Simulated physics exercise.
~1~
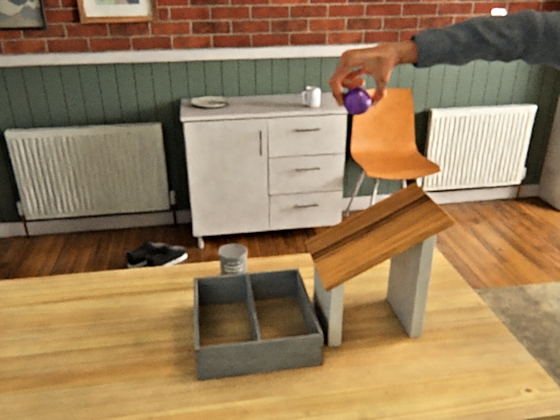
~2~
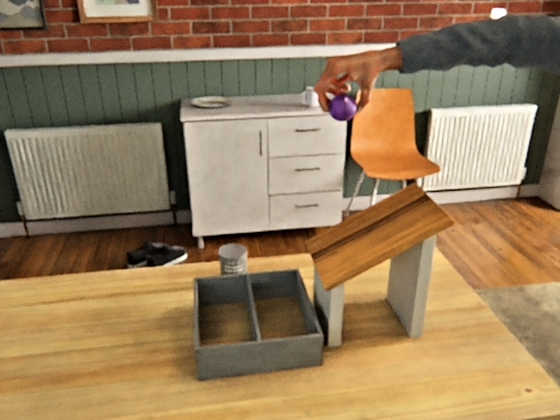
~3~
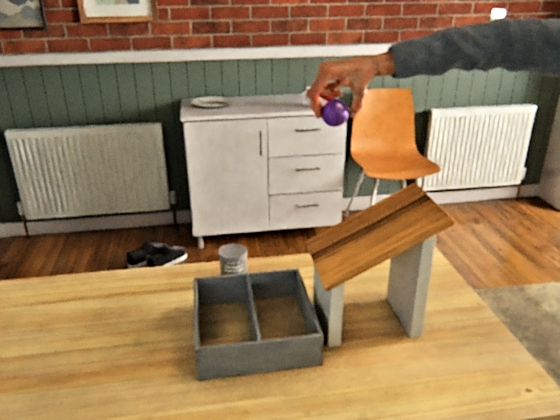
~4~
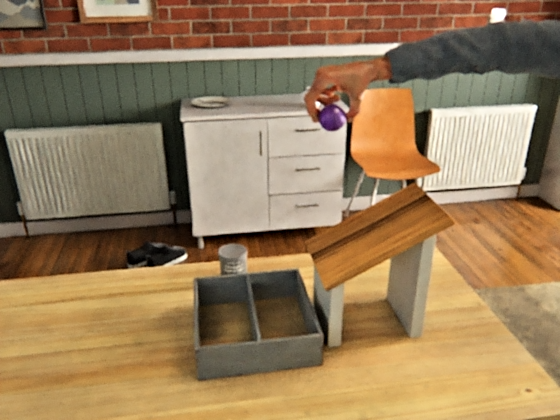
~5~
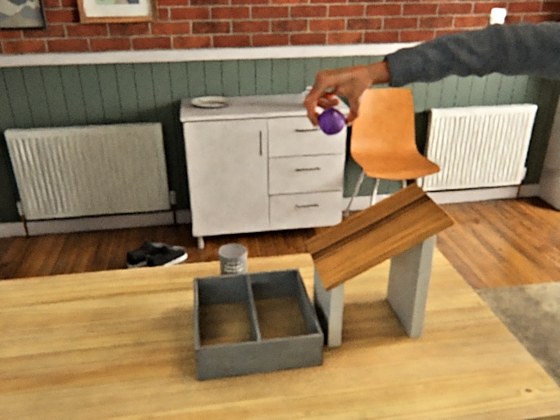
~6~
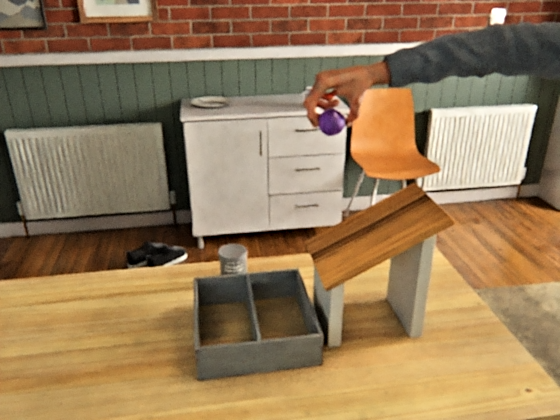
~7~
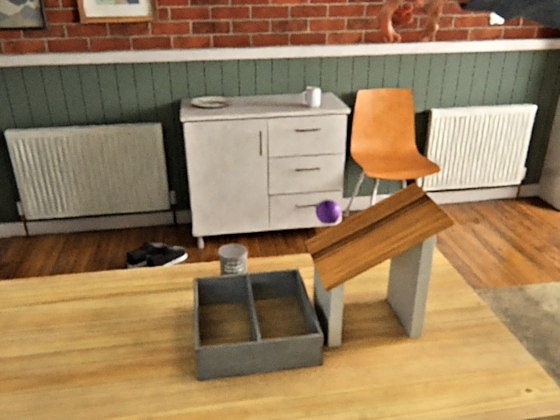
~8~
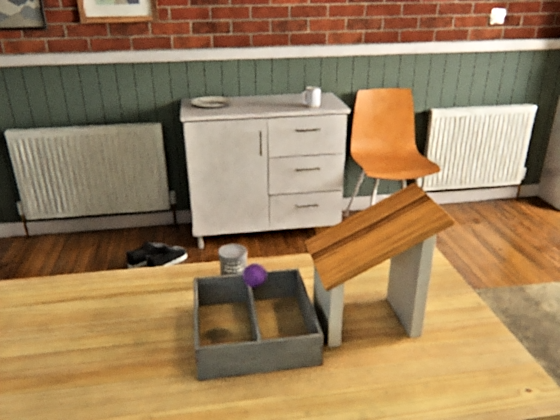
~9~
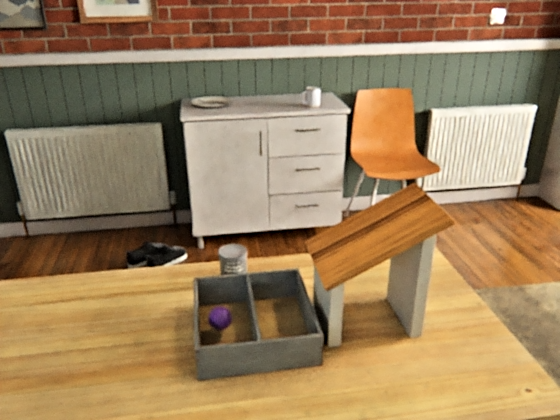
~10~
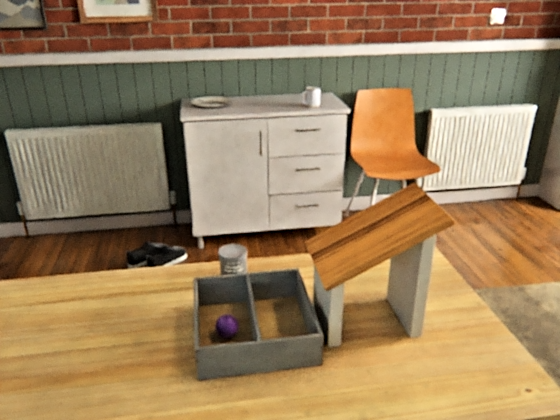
The clip opens on a pale wooden table holding a grey tray with two bays, a sloping wooden board on two supports to its right, and a small grey tin behind the tray. A hand reaching in from the right holds a round purple onion, moves it left and slightly down, then keeps it still above the lower end of the board. The hand lets go and draws back as the onion drops. The onion travels left and down over the tray, passing the bay beside the board. It lands in the farther, left bay, shifts slightly toward the front, and ends there, while the tin stays in place.
